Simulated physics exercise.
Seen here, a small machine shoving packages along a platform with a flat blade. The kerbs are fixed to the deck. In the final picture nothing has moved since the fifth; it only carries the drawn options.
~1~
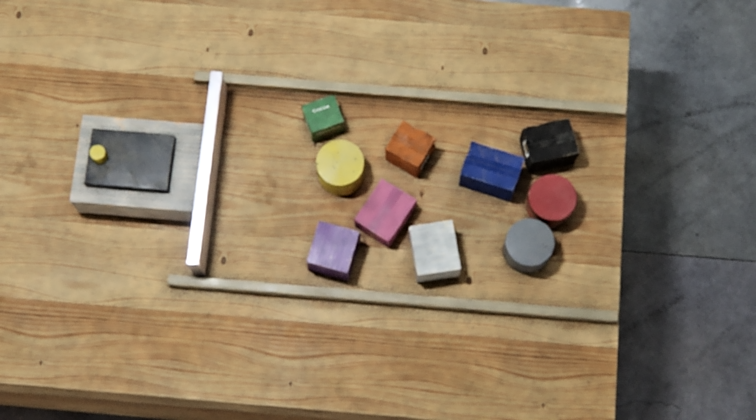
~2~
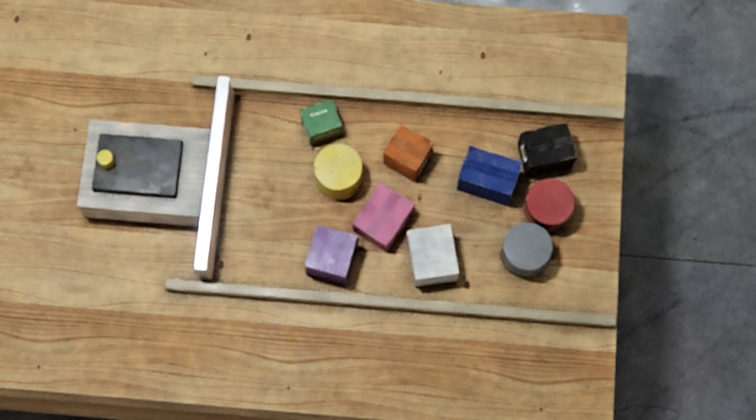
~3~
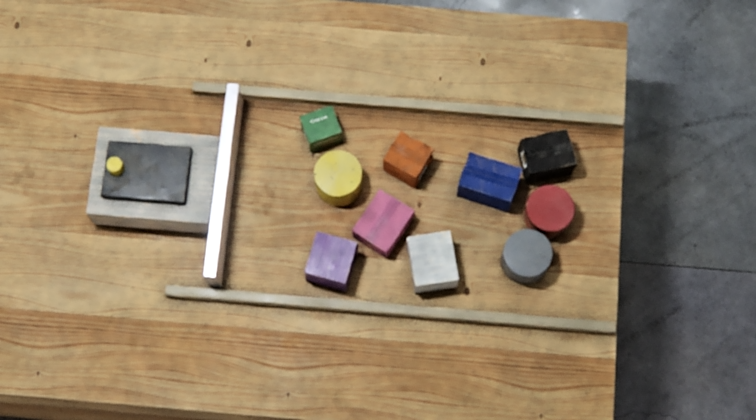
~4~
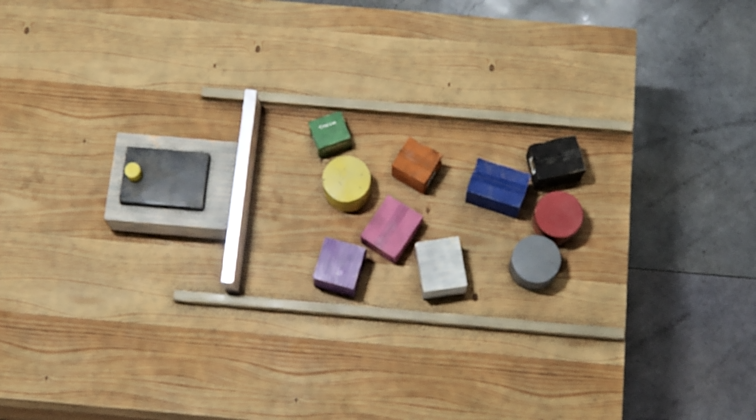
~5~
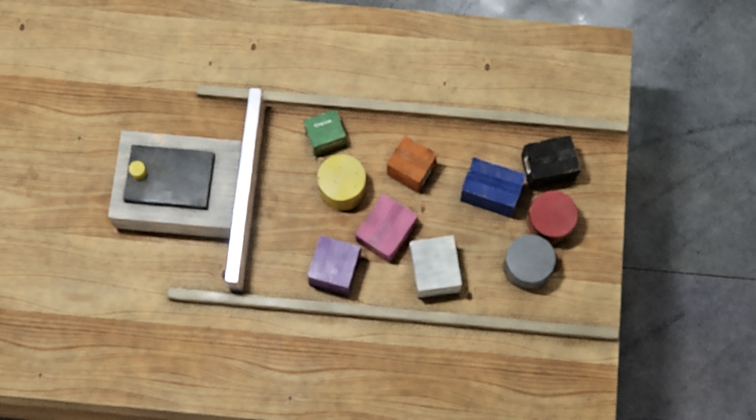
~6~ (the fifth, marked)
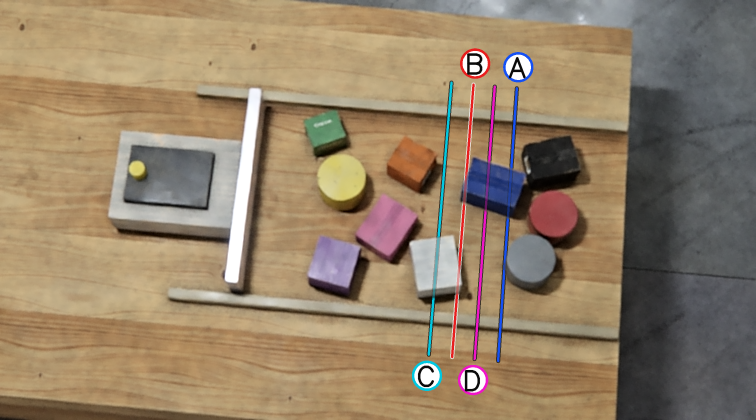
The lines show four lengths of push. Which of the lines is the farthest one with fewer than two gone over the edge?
A.
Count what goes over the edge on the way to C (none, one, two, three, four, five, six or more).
By then, none.
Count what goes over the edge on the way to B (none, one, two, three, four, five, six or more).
In all, none.
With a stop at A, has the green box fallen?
By then, no.
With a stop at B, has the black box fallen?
By then, no.
On the marked copy, A at (508, 221); B at (463, 217); C at (440, 215); D at (485, 219).
Following A. Soon after the start, robot (270, 185); purple crate (360, 266); green box (369, 145).
Later, robot (366, 194); red pail (567, 227); grey canister (544, 267).
In the end, robot (438, 200); red pail (625, 237); grey canister (616, 282); none fallen.
As for the rest, B is within the limit but short; C is within the limit but short; D is within the limit but short.
